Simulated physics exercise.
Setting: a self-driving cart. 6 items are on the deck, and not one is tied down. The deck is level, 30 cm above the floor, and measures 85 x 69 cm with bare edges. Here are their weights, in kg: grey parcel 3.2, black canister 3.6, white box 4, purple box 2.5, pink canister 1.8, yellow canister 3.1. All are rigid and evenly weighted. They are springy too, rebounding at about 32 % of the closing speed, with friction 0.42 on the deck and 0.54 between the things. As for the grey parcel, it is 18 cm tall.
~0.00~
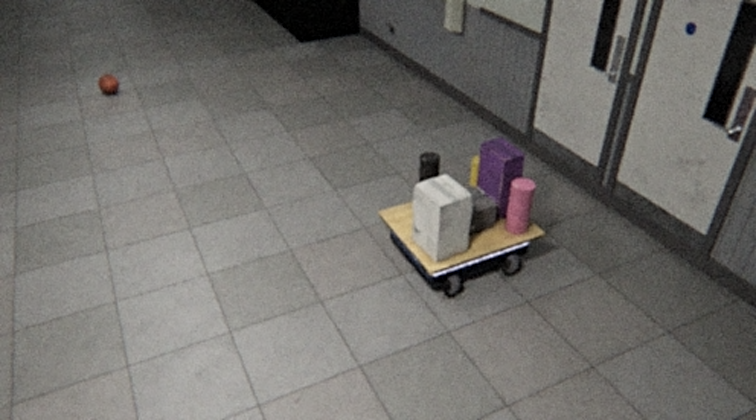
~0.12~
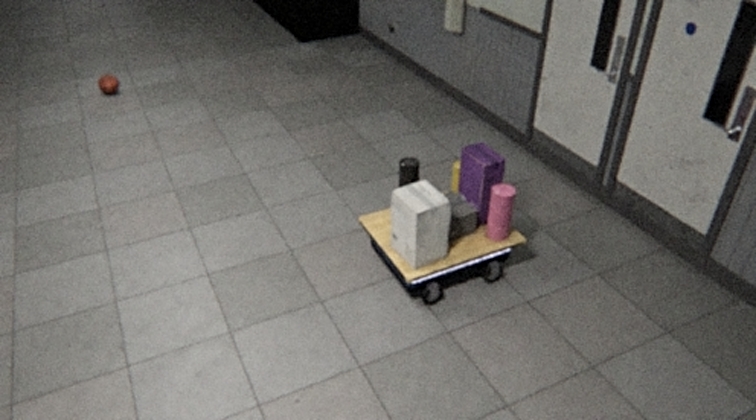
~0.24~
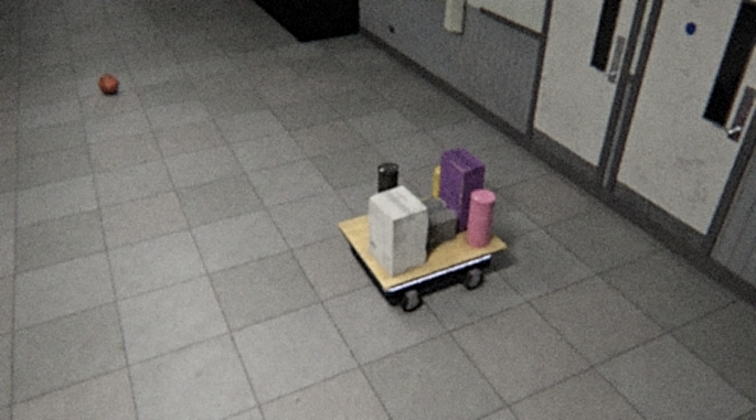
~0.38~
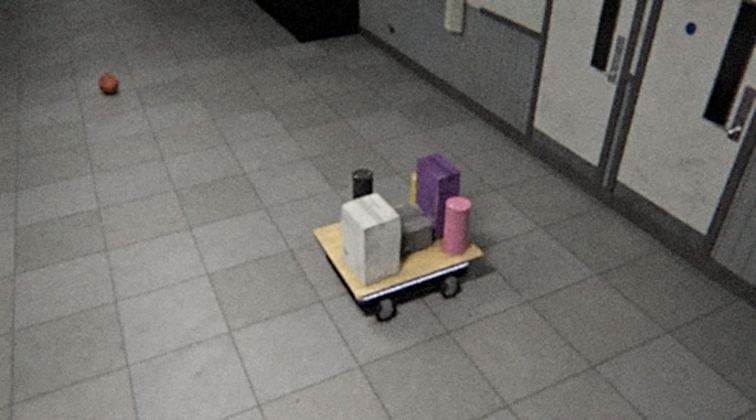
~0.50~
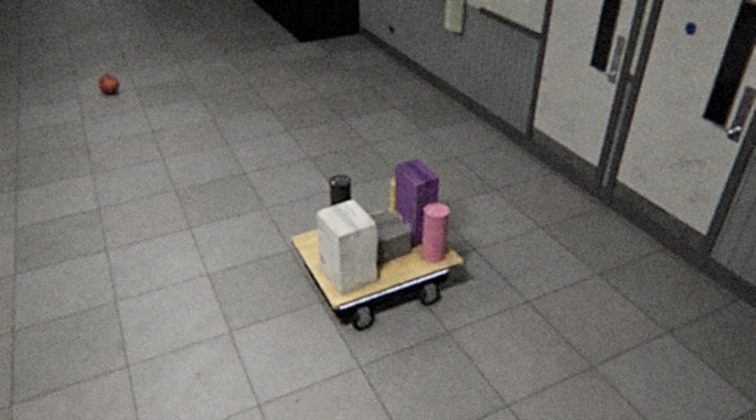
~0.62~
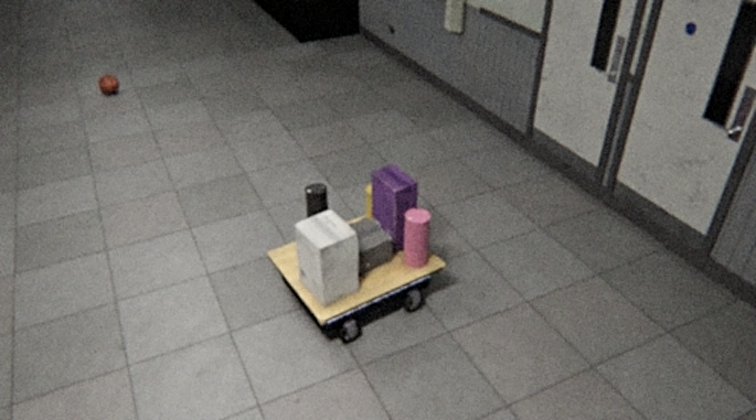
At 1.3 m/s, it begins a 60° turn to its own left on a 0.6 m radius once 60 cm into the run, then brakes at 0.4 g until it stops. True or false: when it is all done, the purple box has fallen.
False, it remains upright.
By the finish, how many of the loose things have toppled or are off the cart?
I count 1.
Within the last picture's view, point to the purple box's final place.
Around pixel (323, 299).
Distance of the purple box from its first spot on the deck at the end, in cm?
Displacement: Approx. 0 cm.
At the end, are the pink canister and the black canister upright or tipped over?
In the last frame the pink canister remains up and the black canister does not stay up.
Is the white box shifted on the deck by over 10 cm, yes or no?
The white box leaves its spot.
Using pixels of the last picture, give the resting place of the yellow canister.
Resting point, approx. (279, 310) px.
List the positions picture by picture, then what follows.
In the first picture, 0 cm covered; purple box (499, 180).
In the second picture, 16 cm covered; white box (420, 225); pink canister (501, 213).
In the third picture, 31 cm covered; grey parcel (426, 223).
In the fourth picture, 49 cm covered; white box (371, 239).
In the fifth picture, 65 cm covered; pink canister (435, 233).
In the sixth picture, 81 cm covered, turned 7°; purple box (394, 210); grey parcel (360, 247).
After 0.92 s, 120 cm covered, turned 43°; black canister now off the cart; white box slid 14 cm.
After 1.42 s, 173 cm covered, turned 60°; white box slid 16 cm.
At rest (3.6 s), off the cart and tipped over, black canister; not toppled but over 10 cm from the start, white box; the other 4 in place, give or take 10 cm. In the last view, purple box near (323, 299).
